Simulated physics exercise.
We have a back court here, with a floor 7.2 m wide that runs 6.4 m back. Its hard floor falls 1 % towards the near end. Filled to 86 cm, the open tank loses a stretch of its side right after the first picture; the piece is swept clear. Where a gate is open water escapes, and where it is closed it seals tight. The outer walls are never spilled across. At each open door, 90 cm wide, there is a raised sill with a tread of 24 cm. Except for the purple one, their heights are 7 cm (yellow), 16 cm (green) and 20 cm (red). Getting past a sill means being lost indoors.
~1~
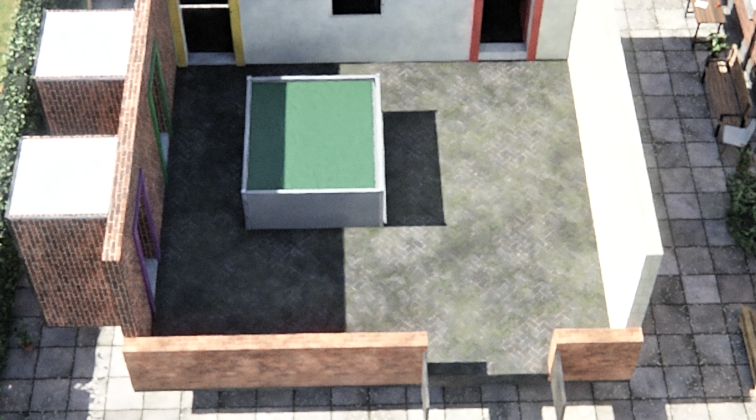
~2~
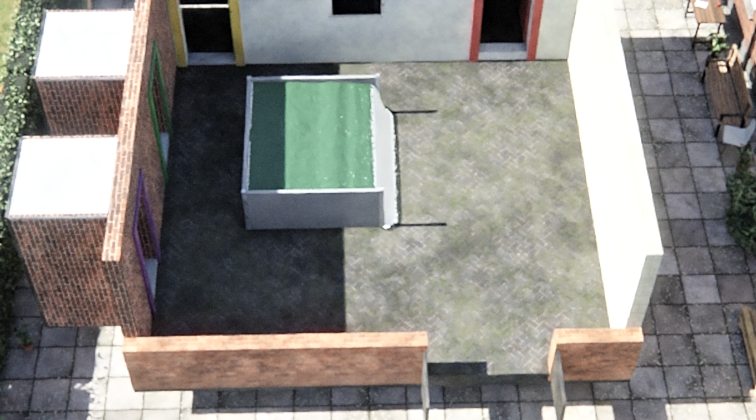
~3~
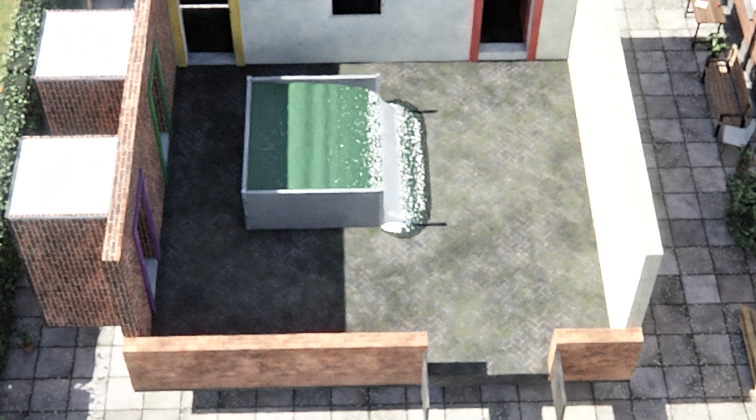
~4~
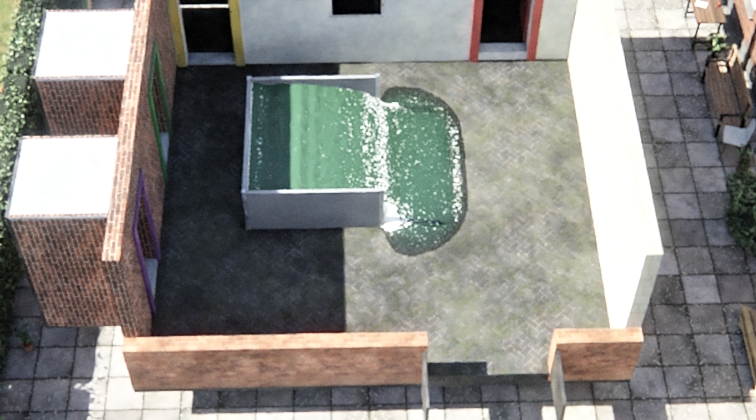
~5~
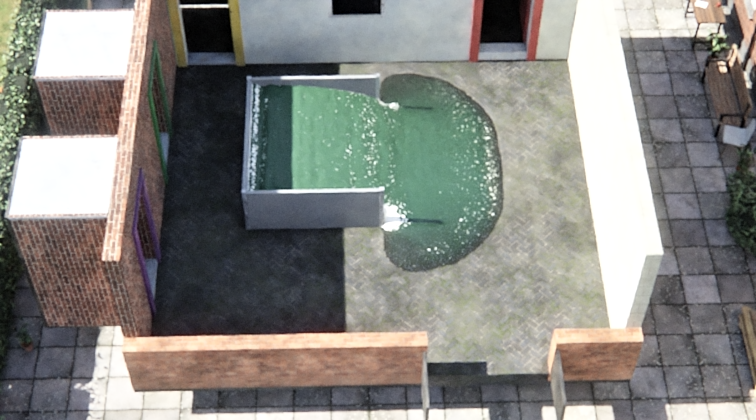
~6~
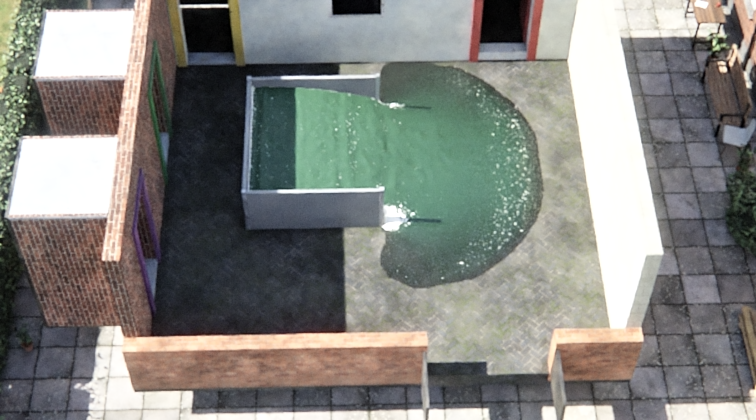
Green water pours from the open right side of a tank and spreads across the courtyard floor.
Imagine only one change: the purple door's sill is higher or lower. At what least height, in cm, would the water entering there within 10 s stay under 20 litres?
At about 8.5 cm.
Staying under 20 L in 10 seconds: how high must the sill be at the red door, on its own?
Red door - some 27 centimetres.
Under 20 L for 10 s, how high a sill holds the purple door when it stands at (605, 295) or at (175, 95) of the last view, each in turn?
About 23 cm for the first and 15 cm for the second.
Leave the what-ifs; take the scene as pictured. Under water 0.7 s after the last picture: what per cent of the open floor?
About 45 per cent.
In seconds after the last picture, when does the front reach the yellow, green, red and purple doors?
Yellow at 4.0 s, green at 5.0 s, red at 0.3 s and purple at 4.5 s.
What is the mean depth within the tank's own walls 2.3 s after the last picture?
About 17 centimetres.
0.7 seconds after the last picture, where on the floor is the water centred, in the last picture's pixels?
About (397, 168).
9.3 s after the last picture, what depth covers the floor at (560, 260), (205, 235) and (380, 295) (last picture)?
Approx. 8 / 13 / 3 cm.
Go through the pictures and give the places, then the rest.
Still water, 86 cm deep, in the open tank at (313, 135); the purple door at (147, 249) is dry, in the first picture.
The front is at (397, 222), 0.3 m from the gap at (378, 154); 0.6 m2 of floor is wet, 86 cm left at the back, in the second picture.
Water pours out at (378, 157) and has run 0.8 m, to (426, 216); about 16 cm deep outside, 86 cm at the back, in the third picture.
Water pours out at (378, 158) and has run 1.4 m, to (463, 192); about 13 cm deep outside, 82 cm at the back, in the fourth picture.
The gap is at (378, 159), the front 2.0 m out at (499, 195); the back of the open tank holds 74 cm, in the fifth picture.
Water pours out at (378, 159) and has run 2.7 m, to (538, 194); about 8 cm deep outside, 74 cm at the back; the purple door at (147, 249), 4.3 m from the gap, is still 3.9 m from the nearest water, in the sixth picture.
Then, 0.7 s after the last picture water covers 45 % of the floor, deepest (48 cm) near (576, 168); it has not reached the purple door.
Then, 2.3 s after the last picture water covers 50 % of the floor, deepest (50 cm) near (605, 358); it has not reached the purple door.
Then, 9.3 s after the last picture water covers 100 % of the floor, deepest (17 cm) near (162, 226); 10 cm at the purple door, 0 litres in over its 14 cm sill.
At the purple door as built, the water peaked near 14 cm, 6.7 s after the last picture.
With a sill of 7.5 cm, 34 litres would have come in within the 10 s; with 10 cm, 10 litres. So under 20 litres takes about 8.5 cm.
